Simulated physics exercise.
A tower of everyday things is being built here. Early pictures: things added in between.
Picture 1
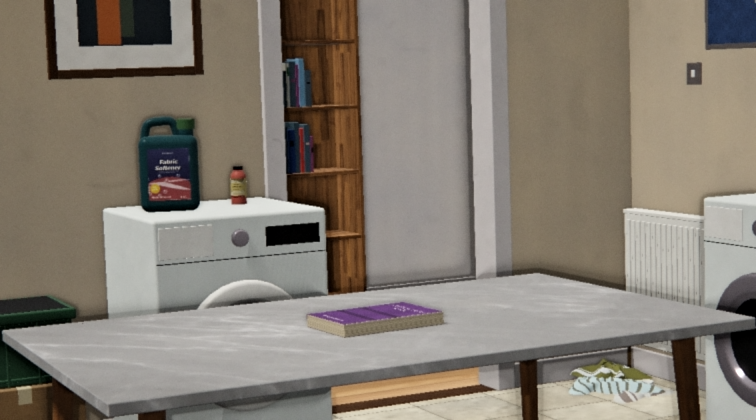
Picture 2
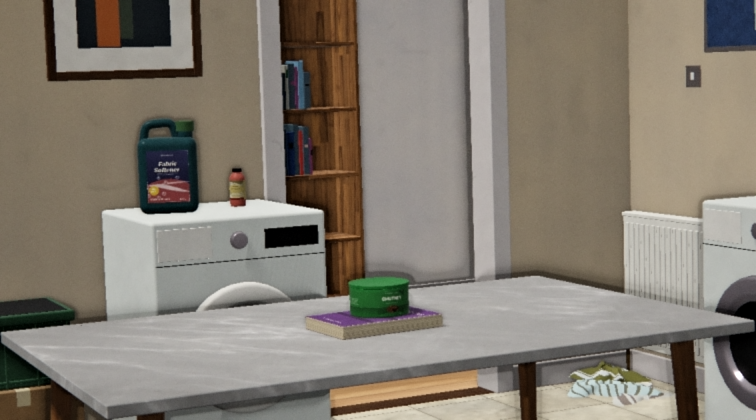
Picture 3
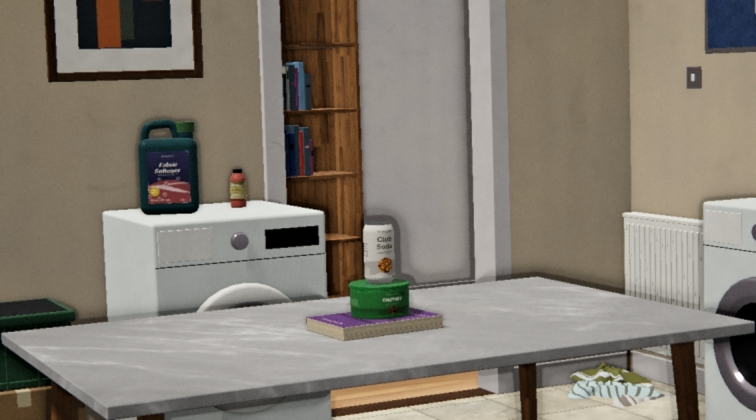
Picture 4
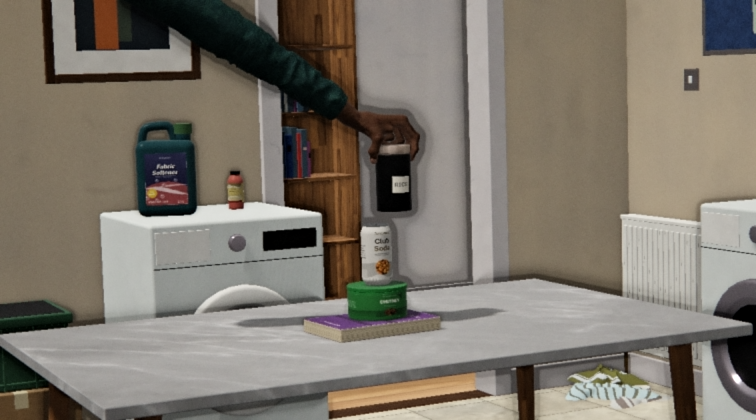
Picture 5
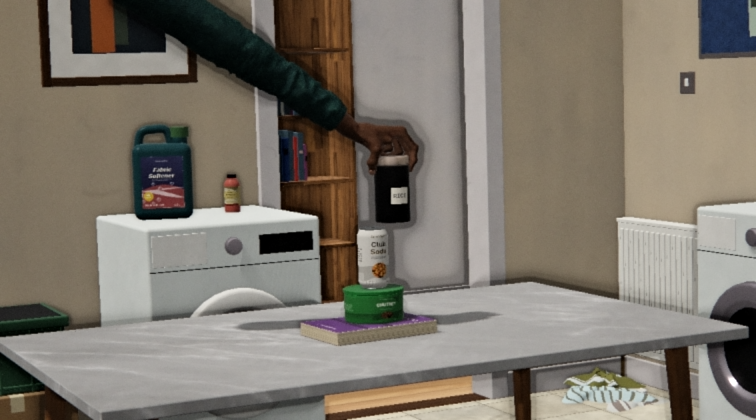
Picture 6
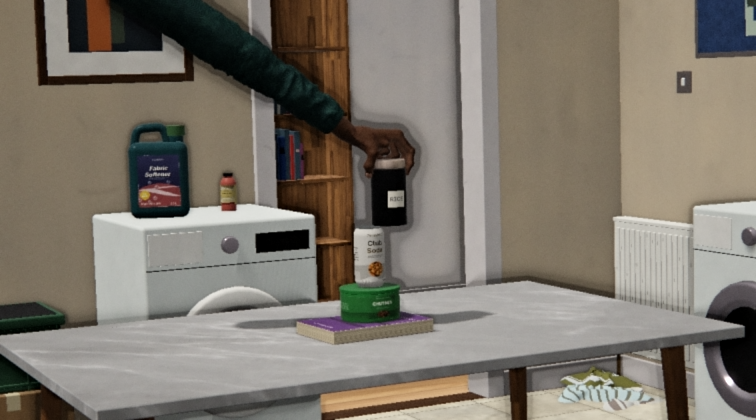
A hand lowers a black jar onto a white can above a green tub and purple book.
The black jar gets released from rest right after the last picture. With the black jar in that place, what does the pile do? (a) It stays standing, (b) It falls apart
Answer: B.
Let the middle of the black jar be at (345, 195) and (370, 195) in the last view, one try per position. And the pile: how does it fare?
Result of try one: The pile tips over; result of try two: The pile remains stable.
Then, 0.40 s after the last picture, black jar now fallen.
Then, 0.50 s after the last picture, things are still on the move.
Then, 2.50 s after the last picture, as before.
By the end, fallen, black jar; the other 3 in place. The pile comes apart.
